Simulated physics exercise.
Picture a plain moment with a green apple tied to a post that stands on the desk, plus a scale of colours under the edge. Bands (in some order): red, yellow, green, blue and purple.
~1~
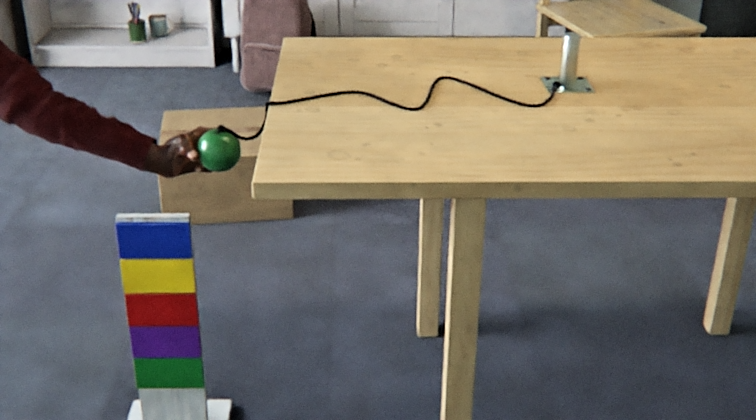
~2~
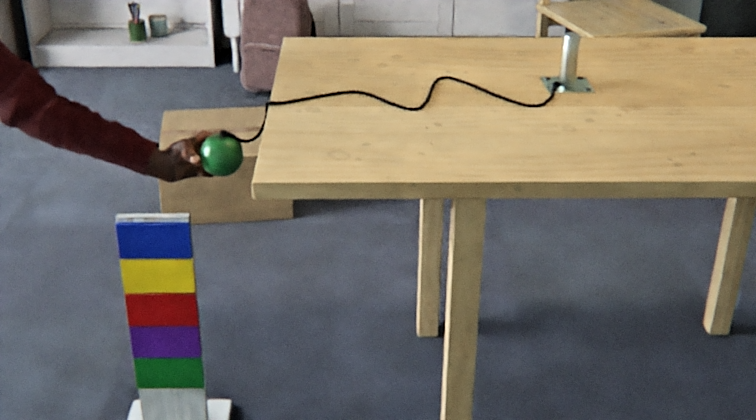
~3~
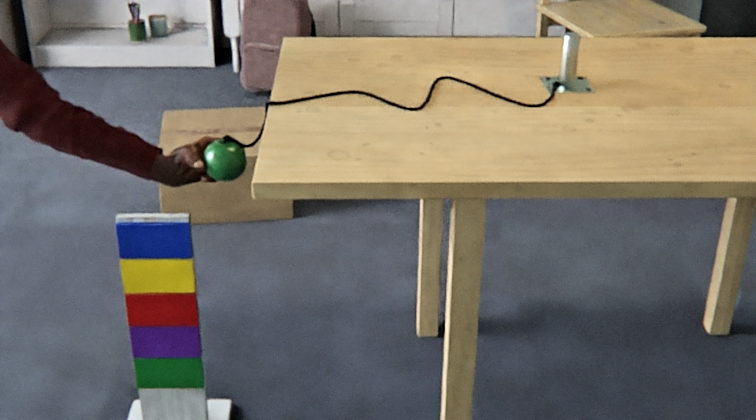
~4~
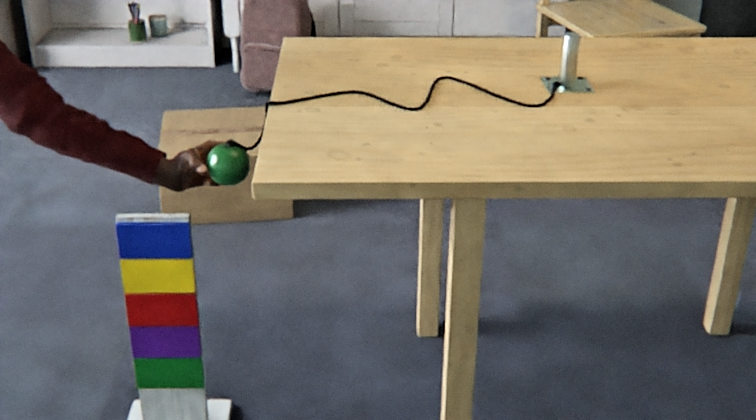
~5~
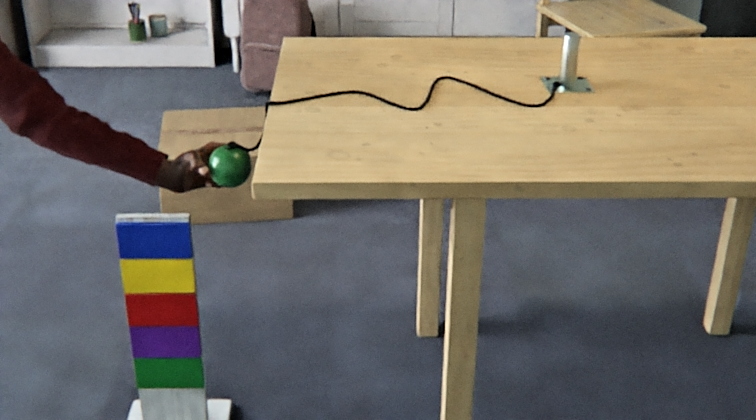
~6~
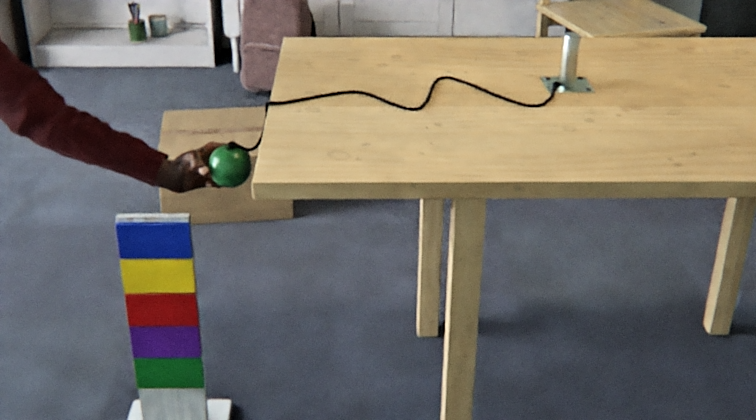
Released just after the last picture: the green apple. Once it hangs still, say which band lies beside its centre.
It is the purple band.
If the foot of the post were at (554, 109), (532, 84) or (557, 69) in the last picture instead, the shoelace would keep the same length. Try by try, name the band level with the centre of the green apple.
Post by post, in the given order: Green; green; purple.
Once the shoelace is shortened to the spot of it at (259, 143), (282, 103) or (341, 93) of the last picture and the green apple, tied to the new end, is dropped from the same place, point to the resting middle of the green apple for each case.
Try 1: About (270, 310). Try 2: About (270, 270). Try 3: About (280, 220).
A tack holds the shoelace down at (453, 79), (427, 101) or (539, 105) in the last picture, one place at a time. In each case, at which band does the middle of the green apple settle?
In order: Yellow; blue; red.
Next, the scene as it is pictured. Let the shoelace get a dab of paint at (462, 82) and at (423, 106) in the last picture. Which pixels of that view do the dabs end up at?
Point one: (393, 94); point two: (279, 101).
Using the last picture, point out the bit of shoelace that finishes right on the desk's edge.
You'd find it at roughly (414, 110).
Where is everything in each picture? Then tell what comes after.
In the first frame, green apple (219, 150); blue (154, 242); yellow (158, 277); red (162, 311); purple (165, 343); green (169, 374).
In the second frame, green apple (222, 155); shoelace through (547, 101) (480, 88) (431, 90) (383, 100) (302, 99).
In the third frame, green apple (225, 160).
In the fourth frame, green apple (228, 164); shoelace through (547, 101) (480, 88) (431, 90) (383, 100) (302, 99).
In the fifth frame, green apple (230, 166).
In the sixth frame, green apple (230, 166); shoelace through (547, 101) (480, 88) (431, 90) (383, 100) (302, 99).
Early on, apple near (278, 296); level with red.
Midway, apple near (272, 326); level with purple.
Finally, apple near (285, 329); level with purple. Its middle rests at the purple band.
